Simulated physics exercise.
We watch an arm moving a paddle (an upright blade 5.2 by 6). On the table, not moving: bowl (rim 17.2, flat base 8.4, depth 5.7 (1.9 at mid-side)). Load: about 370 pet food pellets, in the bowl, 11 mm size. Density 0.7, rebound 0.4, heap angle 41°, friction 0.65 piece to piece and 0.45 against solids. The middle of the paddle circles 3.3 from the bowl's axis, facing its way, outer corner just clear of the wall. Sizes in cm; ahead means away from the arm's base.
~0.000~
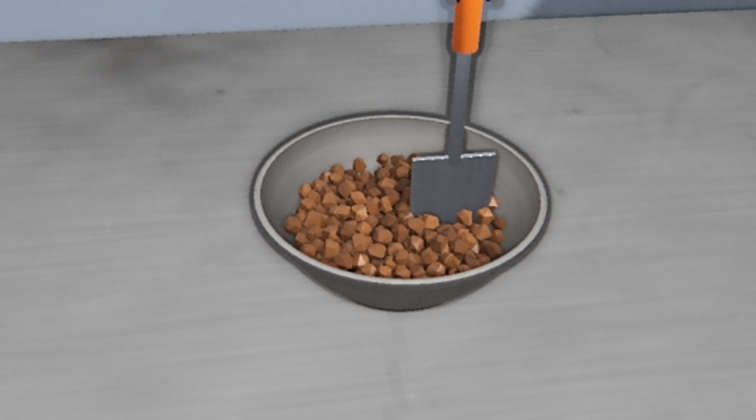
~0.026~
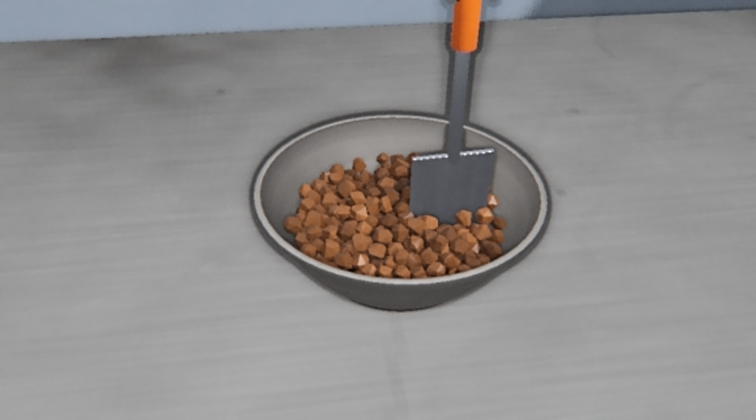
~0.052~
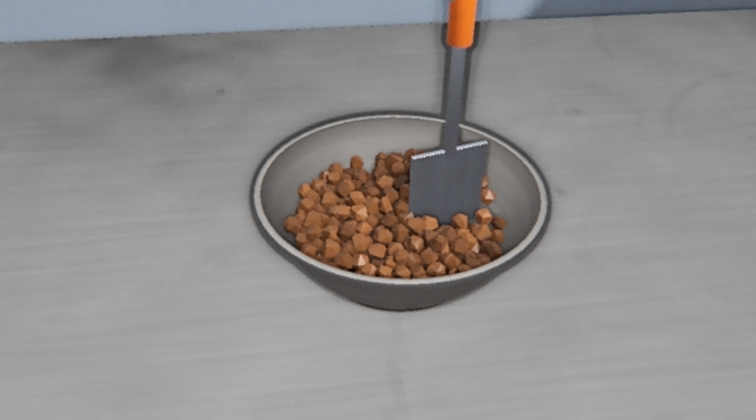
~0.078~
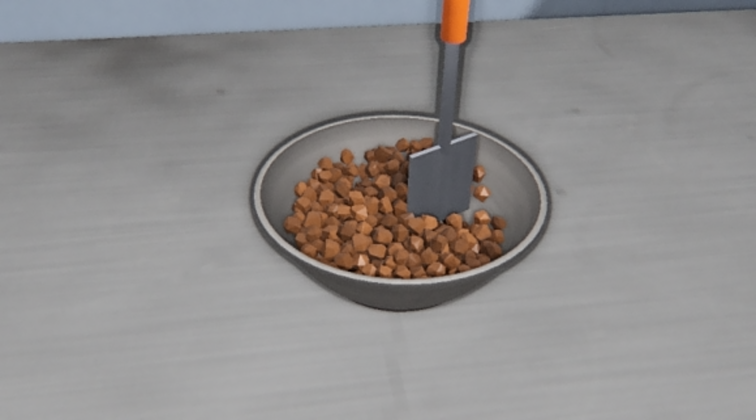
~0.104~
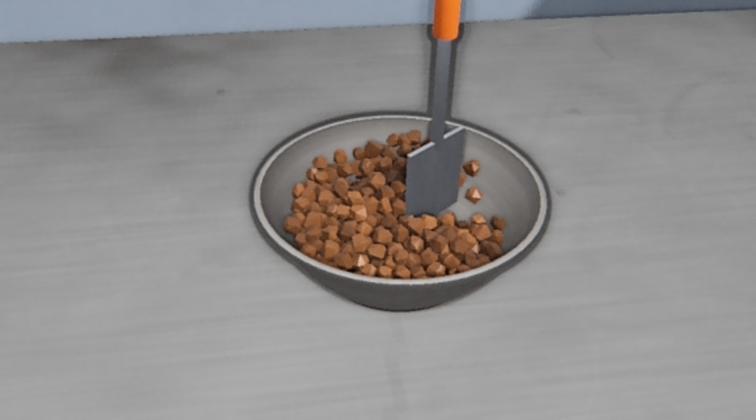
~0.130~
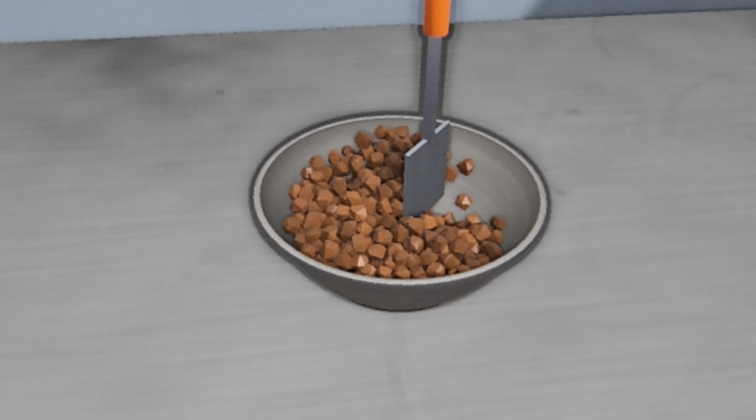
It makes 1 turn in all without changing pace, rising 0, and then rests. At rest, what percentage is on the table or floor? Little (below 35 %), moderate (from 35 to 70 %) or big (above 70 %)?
On the table or floor the share is little, below 35 %.
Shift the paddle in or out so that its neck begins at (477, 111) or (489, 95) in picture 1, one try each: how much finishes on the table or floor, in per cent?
About 15 and 5 per cent.
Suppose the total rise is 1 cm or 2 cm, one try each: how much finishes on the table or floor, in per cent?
About 20 and 10 per cent.
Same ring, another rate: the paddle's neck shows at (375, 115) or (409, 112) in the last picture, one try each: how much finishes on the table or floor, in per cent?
Some 45 and 30 per cent.
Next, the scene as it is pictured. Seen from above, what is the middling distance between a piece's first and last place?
About 8 cm.
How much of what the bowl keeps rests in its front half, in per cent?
About 25 per cent.
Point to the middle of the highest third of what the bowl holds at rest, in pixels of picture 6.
Near (451, 166).
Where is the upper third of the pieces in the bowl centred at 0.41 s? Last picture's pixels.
Around (326, 224).
After 0.41 s, 169° round, highest piece 8 above the table; 347 in the bowl, 6 on the table or floor, 13 in flight or on the tool.
After 0.69 s, 291° round, highest piece 8 above the table; 310 in the bowl, 49 on the table or floor, 7 in flight or on the tool.
After 1.03 s, 0° round, highest piece 7 above the table; 292 in the bowl, 73 on the table or floor, 1 in flight or on the tool.
After 1.73 s, 0° round, highest piece 7 above the table; 291 in the bowl, 75 on the table or floor.
At rest, 291 in the bowl, 75 on the table or floor. That is 20 % on the table or floor.
